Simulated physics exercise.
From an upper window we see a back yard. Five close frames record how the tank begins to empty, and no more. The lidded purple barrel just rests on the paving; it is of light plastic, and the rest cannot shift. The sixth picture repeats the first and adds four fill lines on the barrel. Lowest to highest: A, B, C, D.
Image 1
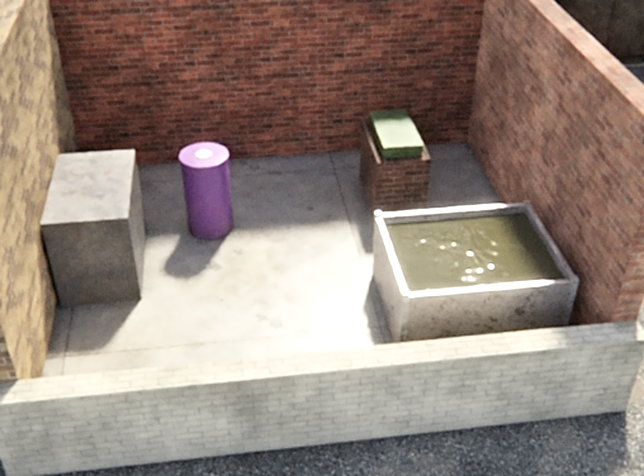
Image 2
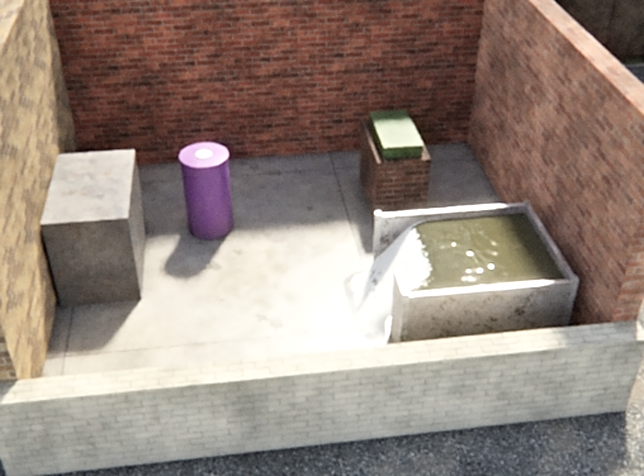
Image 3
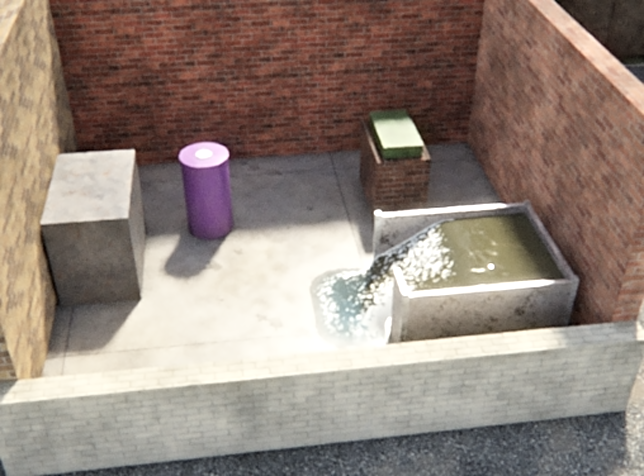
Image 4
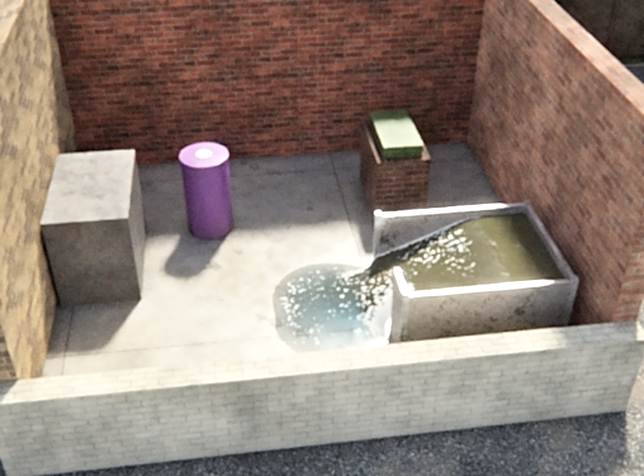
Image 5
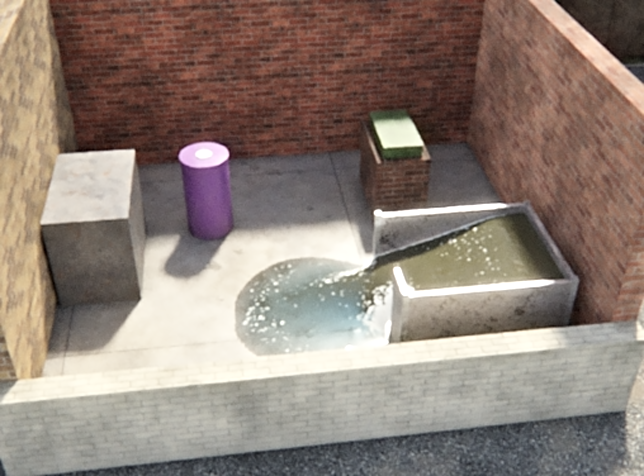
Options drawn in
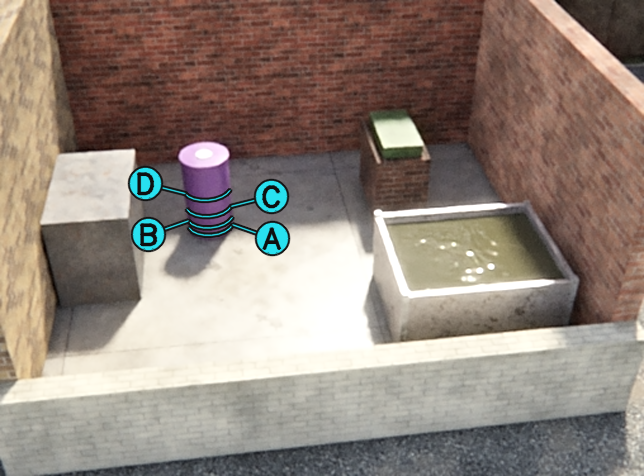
Walled back yard with a full tank opening at its left side, water pouring out and spreading leftward across the paved ground.
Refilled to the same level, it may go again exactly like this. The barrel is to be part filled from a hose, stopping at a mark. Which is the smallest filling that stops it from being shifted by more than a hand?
The limit is B.
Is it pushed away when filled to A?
Yes, it does.
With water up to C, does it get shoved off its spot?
No, that is safe.
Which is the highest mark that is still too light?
It is A.
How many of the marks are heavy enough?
Three of the four.
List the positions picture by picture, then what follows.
In the first picture, lid of the purple barrel at (204, 155); tank full, its middle at (470, 253).
In the second picture, 2 % of the ground under water, its edge towards the barrel at (356, 281).
In the third picture, 4 % of the ground under water, its edge towards the barrel at (324, 281).
In the fourth picture, 7 % of the ground under water, its edge towards the barrel at (303, 272).
In the fifth picture, lid of the purple barrel at (204, 155); 11 % of the ground under water, its edge towards the barrel at (266, 276).
In cyan, A at (211, 235); B at (210, 227); C at (209, 216); D at (208, 200); from the bottom up A, B, C, D.
For mark A, it is pushed about 3 times its own width away.
For mark B, it does not move.
For mark C, it does not move.
For mark D, it does not move.
